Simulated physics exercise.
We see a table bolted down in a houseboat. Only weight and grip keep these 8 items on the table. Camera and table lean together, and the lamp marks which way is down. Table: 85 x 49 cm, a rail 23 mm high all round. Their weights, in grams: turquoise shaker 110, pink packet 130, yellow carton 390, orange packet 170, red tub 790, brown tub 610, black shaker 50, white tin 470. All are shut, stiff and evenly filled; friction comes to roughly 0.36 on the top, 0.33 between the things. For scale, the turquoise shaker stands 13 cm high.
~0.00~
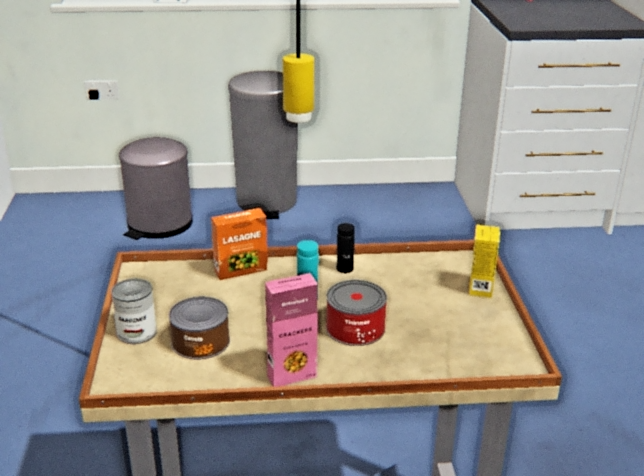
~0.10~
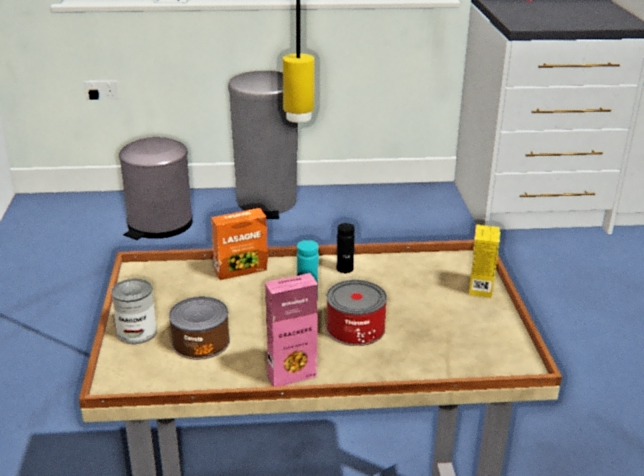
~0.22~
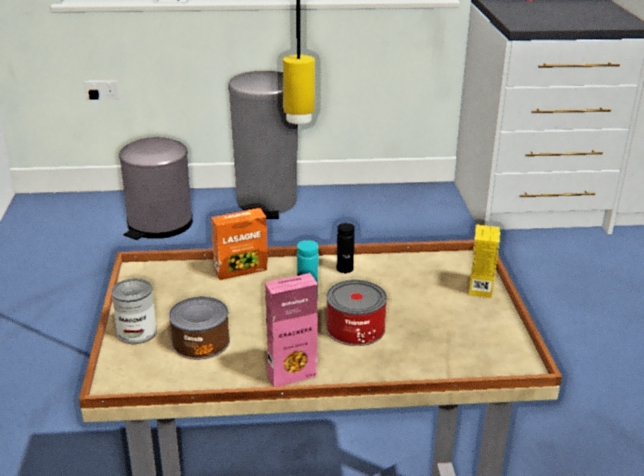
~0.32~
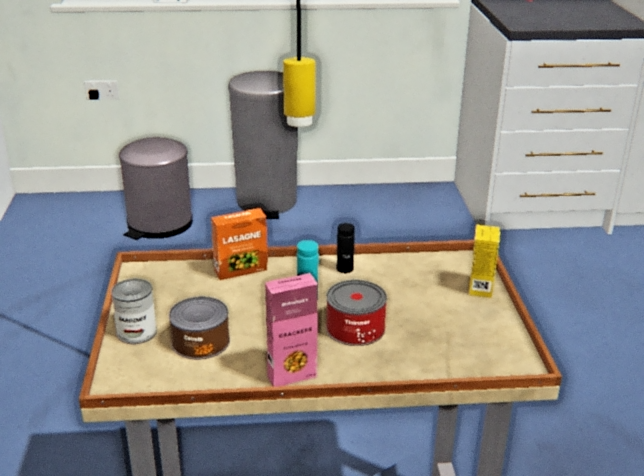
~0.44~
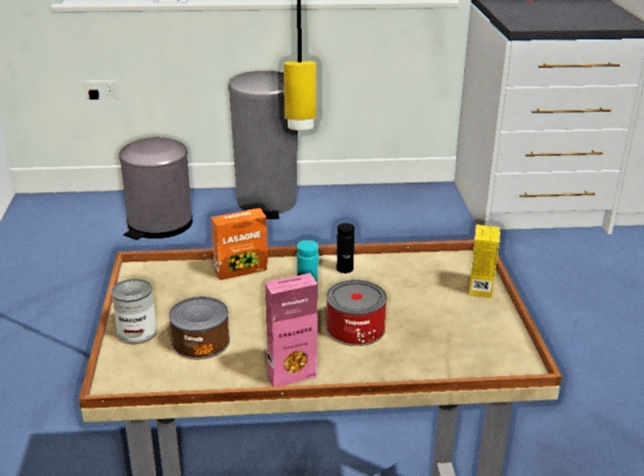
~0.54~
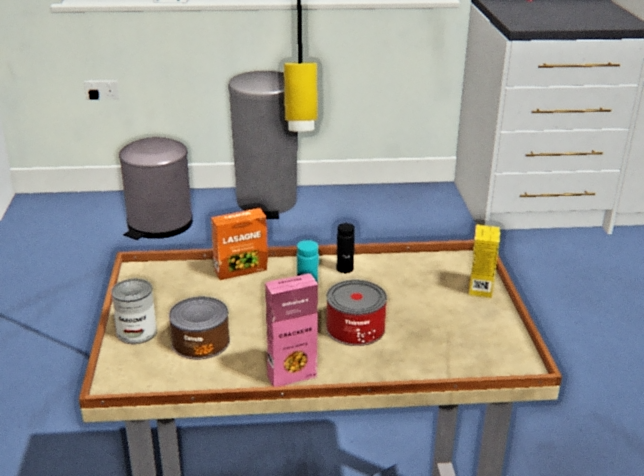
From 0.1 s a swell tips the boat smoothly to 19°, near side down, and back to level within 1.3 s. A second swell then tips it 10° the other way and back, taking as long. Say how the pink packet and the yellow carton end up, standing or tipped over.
The pink packet falls over, the yellow carton is still upright.
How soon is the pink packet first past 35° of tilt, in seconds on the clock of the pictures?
Near 0.9 s.
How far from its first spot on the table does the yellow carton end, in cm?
Some 0 cm.
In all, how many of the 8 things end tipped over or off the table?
2 of them.
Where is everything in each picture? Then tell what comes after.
In the first picture, boat level; pink packet (292, 332); yellow carton (484, 261).
In the second picture, boat level; red tub (356, 312); brown tub (200, 327).
In the third picture, heel 2°, near side down; black shaker (346, 248); white tin (134, 311).
In the fourth picture, heel 5°, near side down; turquoise shaker (308, 272); orange packet (240, 244).
In the fifth picture, heel 10°, near side down; red tub (356, 312); brown tub (200, 327).
In the sixth picture, heel 15°, near side down; pink packet (292, 332); yellow carton (484, 261).
After 0.94 s, heel 15°, near side down; pink packet now off the table; orange packet tipped 6° from how it sat; turquoise shaker tipped 4° from how it sat.
After 1.14 s, heel 7°, near side down; orange packet tipped 27° from how it sat; turquoise shaker tipped 11° from how it sat.
After 1.34 s, boat level; orange packet on its side; turquoise shaker tipped 12° from how it sat.
At rest (3.2 s), off the table and tipped over, pink packet; tipped over on the table, orange packet; the other 6 in place, give or take 5 cm. In the last view, yellow carton near (484, 261).
